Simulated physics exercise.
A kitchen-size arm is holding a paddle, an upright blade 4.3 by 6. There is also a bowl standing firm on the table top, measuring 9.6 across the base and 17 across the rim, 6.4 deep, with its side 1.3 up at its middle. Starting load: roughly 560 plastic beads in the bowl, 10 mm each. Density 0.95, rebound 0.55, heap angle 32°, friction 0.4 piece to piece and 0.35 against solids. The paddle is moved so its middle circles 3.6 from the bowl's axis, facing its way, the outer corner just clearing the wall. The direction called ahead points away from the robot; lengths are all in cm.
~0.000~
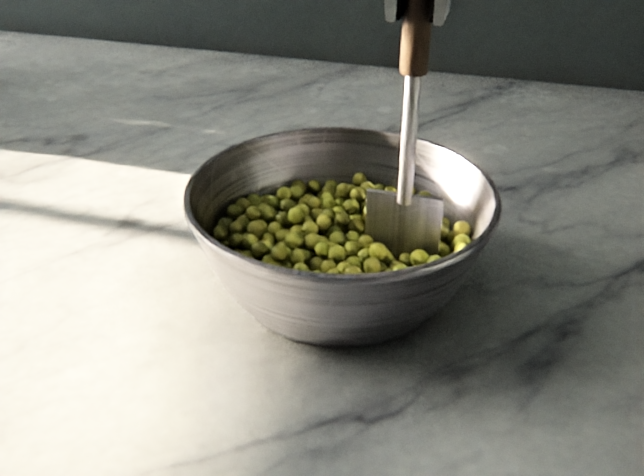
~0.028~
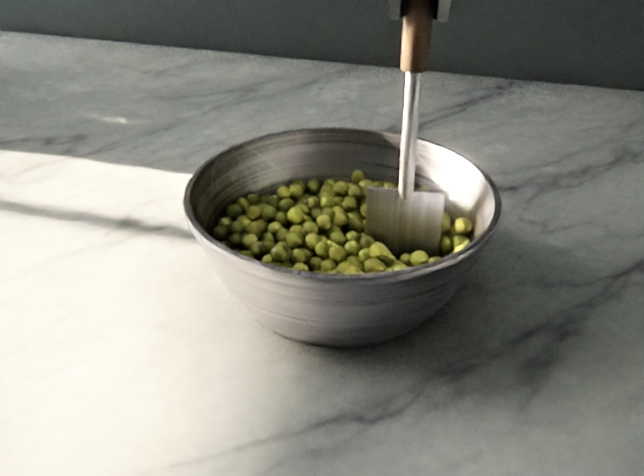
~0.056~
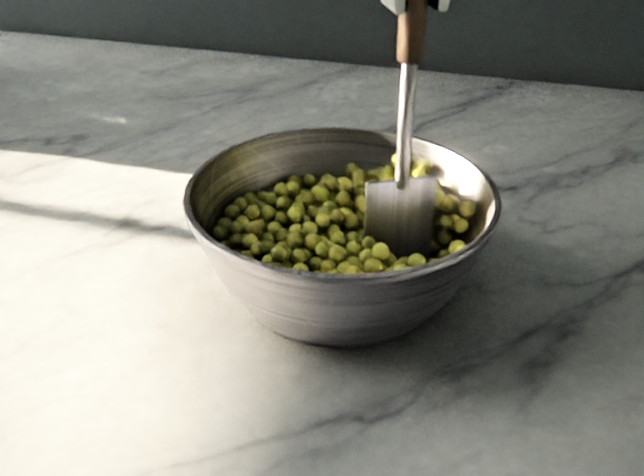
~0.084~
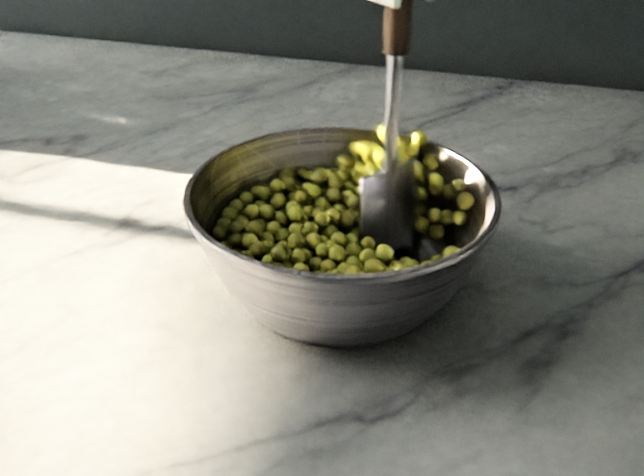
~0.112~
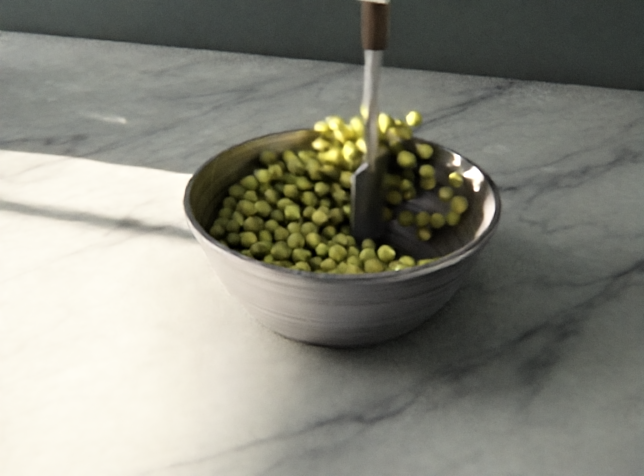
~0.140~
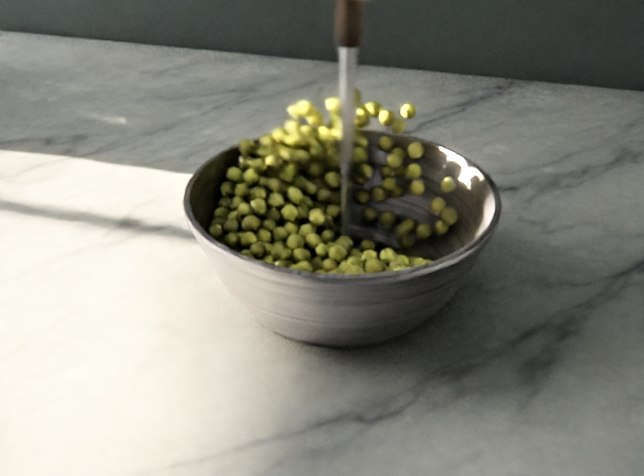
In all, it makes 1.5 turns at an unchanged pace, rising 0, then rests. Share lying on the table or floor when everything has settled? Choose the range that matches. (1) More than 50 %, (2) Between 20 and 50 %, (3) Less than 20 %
Option 2: Between 20 and 50 %.
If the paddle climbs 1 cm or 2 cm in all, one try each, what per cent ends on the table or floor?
Estimates: 25 % and 25 %.
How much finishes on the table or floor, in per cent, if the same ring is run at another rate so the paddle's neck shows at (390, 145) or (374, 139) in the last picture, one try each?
Around 10 and 15 per cent respectively.
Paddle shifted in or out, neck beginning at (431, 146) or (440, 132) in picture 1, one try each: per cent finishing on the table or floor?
I'd guess some 35 and 25 percent.
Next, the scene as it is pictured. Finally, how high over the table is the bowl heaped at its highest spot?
About 6.5 centimetres.
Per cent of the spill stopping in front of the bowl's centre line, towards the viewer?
60 %, approximately.
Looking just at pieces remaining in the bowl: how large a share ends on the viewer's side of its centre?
Near 65 per cent of what stays in the bowl.
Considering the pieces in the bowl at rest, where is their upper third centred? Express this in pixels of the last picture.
Centre of top third: Approx. (265, 264).
After 0.34 s, 269° round, highest piece 10 above the table; 480 in the bowl, 43 on the table or floor, 40 in flight or on the tool.
After 0.55 s, 79° round, highest piece 8 above the table; 433 in the bowl, 115 on the table or floor, 15 in flight or on the tool.
After 0.85 s, 180° round, highest piece 6 above the table; 401 in the bowl, 162 on the table or floor.
After 1.55 s, 180° round, highest piece 6 above the table; 401 in the bowl, 162 on the table or floor.
In the end, 401 in the bowl, 162 on the table or floor. That is 29 % on the table or floor.
